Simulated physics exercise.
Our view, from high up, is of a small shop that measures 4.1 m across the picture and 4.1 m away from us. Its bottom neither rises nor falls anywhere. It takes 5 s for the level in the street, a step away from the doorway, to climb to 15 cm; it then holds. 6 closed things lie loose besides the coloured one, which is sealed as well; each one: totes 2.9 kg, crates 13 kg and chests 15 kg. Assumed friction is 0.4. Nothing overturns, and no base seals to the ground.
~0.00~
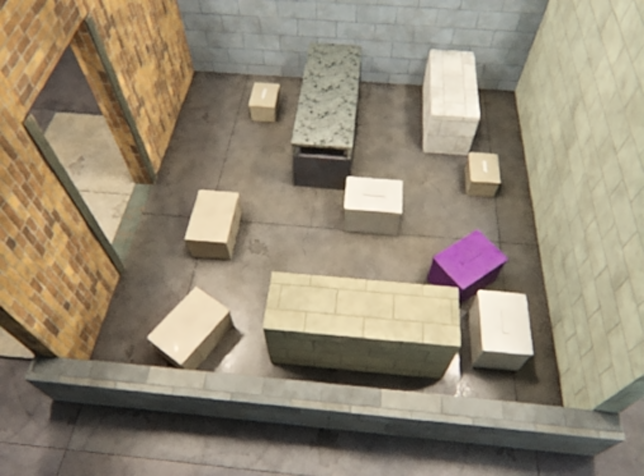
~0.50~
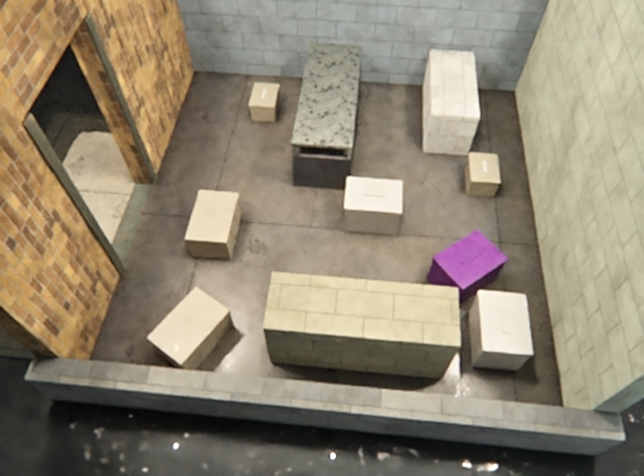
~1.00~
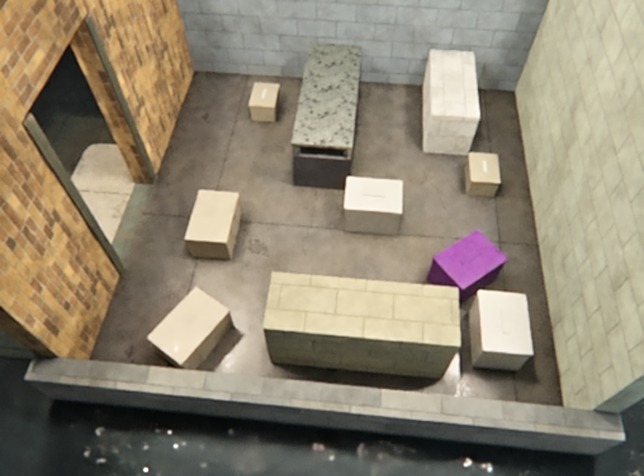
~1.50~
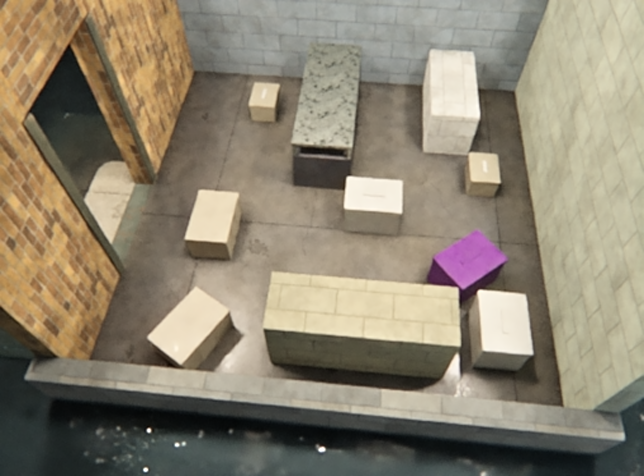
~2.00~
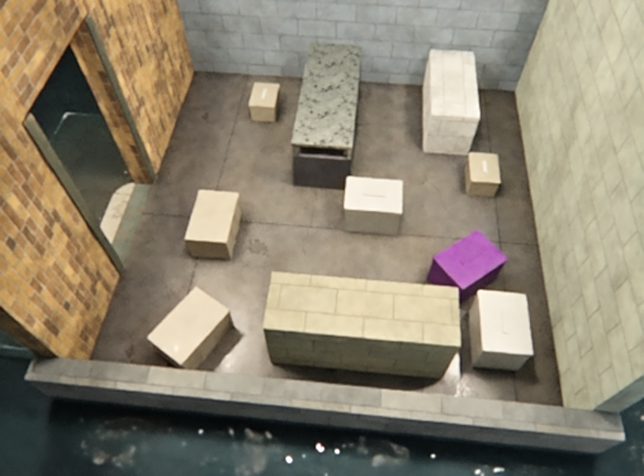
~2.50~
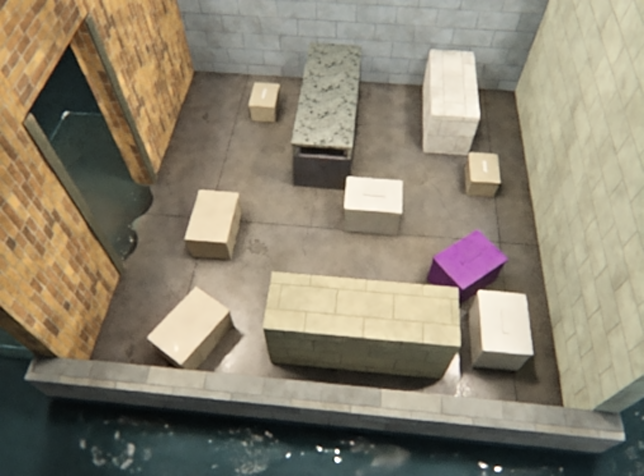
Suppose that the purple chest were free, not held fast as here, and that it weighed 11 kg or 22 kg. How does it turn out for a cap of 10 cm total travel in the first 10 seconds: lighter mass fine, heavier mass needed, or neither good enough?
Winning option: Only the heavier.
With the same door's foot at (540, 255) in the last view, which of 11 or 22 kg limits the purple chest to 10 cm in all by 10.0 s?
The answer is that neither mass suffices.
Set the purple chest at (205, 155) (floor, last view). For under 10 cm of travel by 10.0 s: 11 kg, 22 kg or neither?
Result: Both pass.
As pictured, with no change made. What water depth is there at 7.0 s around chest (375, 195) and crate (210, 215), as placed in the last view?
First about 3 cm, second about 4 cm.
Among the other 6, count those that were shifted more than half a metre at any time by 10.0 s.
It works out to 2.
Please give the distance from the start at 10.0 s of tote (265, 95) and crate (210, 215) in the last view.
In that order: 100 cm, 200 cm.
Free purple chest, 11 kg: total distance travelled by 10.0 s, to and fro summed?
Total path: Roughly 30 cm.
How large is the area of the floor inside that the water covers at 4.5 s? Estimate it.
About 2.5 m2 is covered.
After 3.5 s the purple chest would be 0 cm from its start with 11 kg and 0 cm from its start with 22 kg; 0 cm of water round it then.
After 4.5 s the purple chest would be 0 cm from its start with 11 kg and 0 cm from its start with 22 kg; 0 cm of water round it then.
After 7.0 s the purple chest would be 0 cm from its start with 11 kg and 0 cm from its start with 22 kg; 1 cm of water round it then.
After 10.0 s the purple chest would be 28 cm from its start with 11 kg and 0 cm from its start with 22 kg; 4 cm of water round it then.
